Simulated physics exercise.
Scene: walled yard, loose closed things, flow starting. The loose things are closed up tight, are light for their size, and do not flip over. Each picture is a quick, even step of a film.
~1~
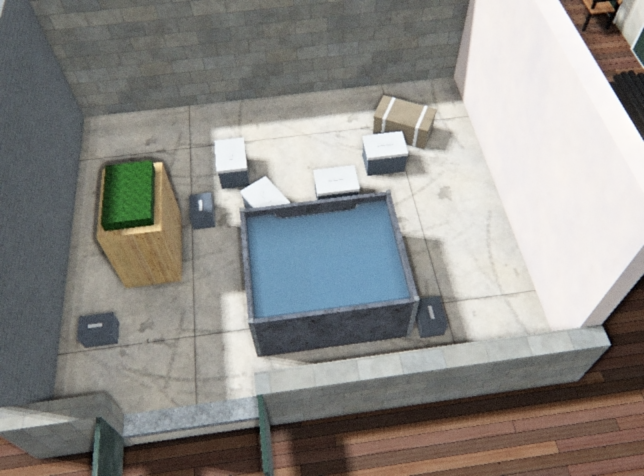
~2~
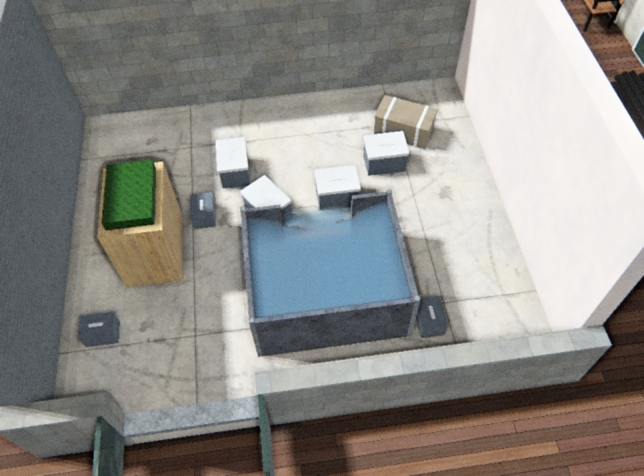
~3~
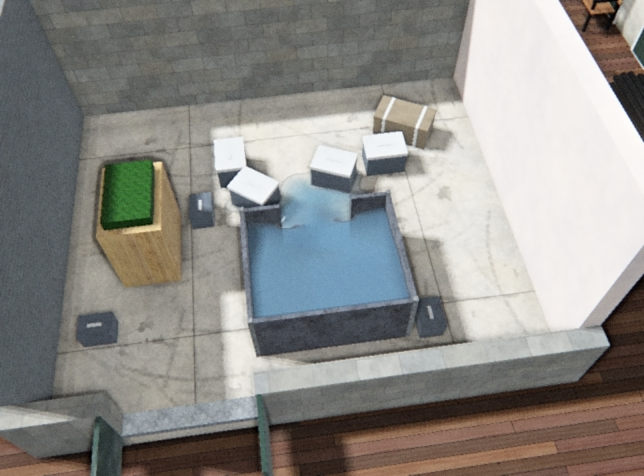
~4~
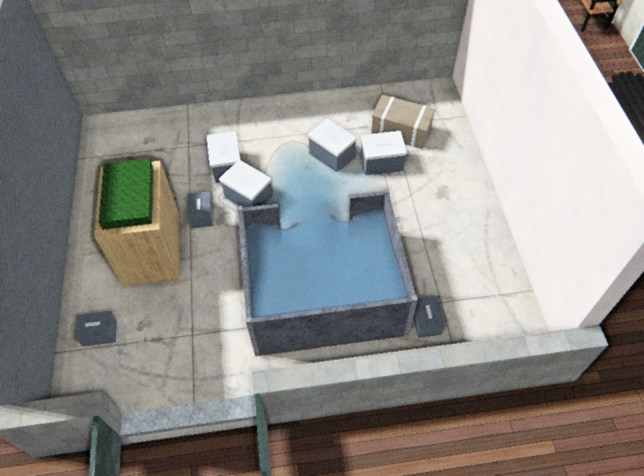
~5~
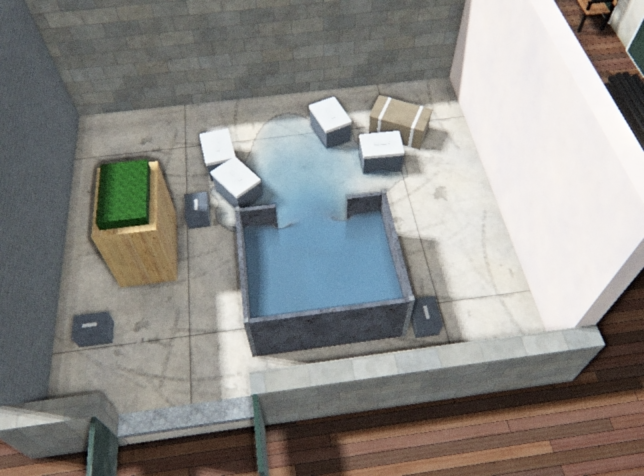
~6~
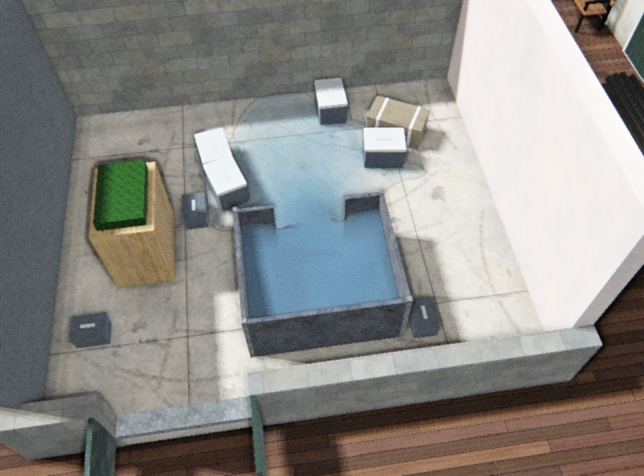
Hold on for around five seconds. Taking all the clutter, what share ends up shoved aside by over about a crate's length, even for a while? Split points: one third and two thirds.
Band: Two thirds or more.
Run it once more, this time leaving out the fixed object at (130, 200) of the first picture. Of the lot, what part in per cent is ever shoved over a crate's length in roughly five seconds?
I'd put it at around 90 percent.
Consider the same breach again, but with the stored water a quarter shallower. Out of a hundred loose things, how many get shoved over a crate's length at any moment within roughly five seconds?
Near 80 in a hundred.
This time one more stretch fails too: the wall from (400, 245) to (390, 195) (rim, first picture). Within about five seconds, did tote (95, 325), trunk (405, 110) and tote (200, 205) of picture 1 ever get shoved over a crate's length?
Results in order: Stayed short / cleared that distance / stayed short.
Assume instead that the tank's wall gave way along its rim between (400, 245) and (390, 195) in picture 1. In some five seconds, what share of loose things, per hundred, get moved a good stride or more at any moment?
About 40 %.
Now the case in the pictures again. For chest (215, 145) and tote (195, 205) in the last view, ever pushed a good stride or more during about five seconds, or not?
Taking them in turn, the first covered the distance and the second fell short.
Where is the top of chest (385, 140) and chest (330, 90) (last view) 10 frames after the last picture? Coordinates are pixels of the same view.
Roughly (446, 114) for the first, roughly (395, 68) for the second.
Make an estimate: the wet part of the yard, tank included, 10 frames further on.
55 per cent or so.
A moment on, 3 of 8 are well off their spots; 2 afloat.
Next, 5 of 8 are well off their spots; 3 afloat.
Later, 5 of 8 are well off their spots; 4 afloat.
In the end, 7 of 8 are well off their spots, and 7 have been at some point; 7 afloat.
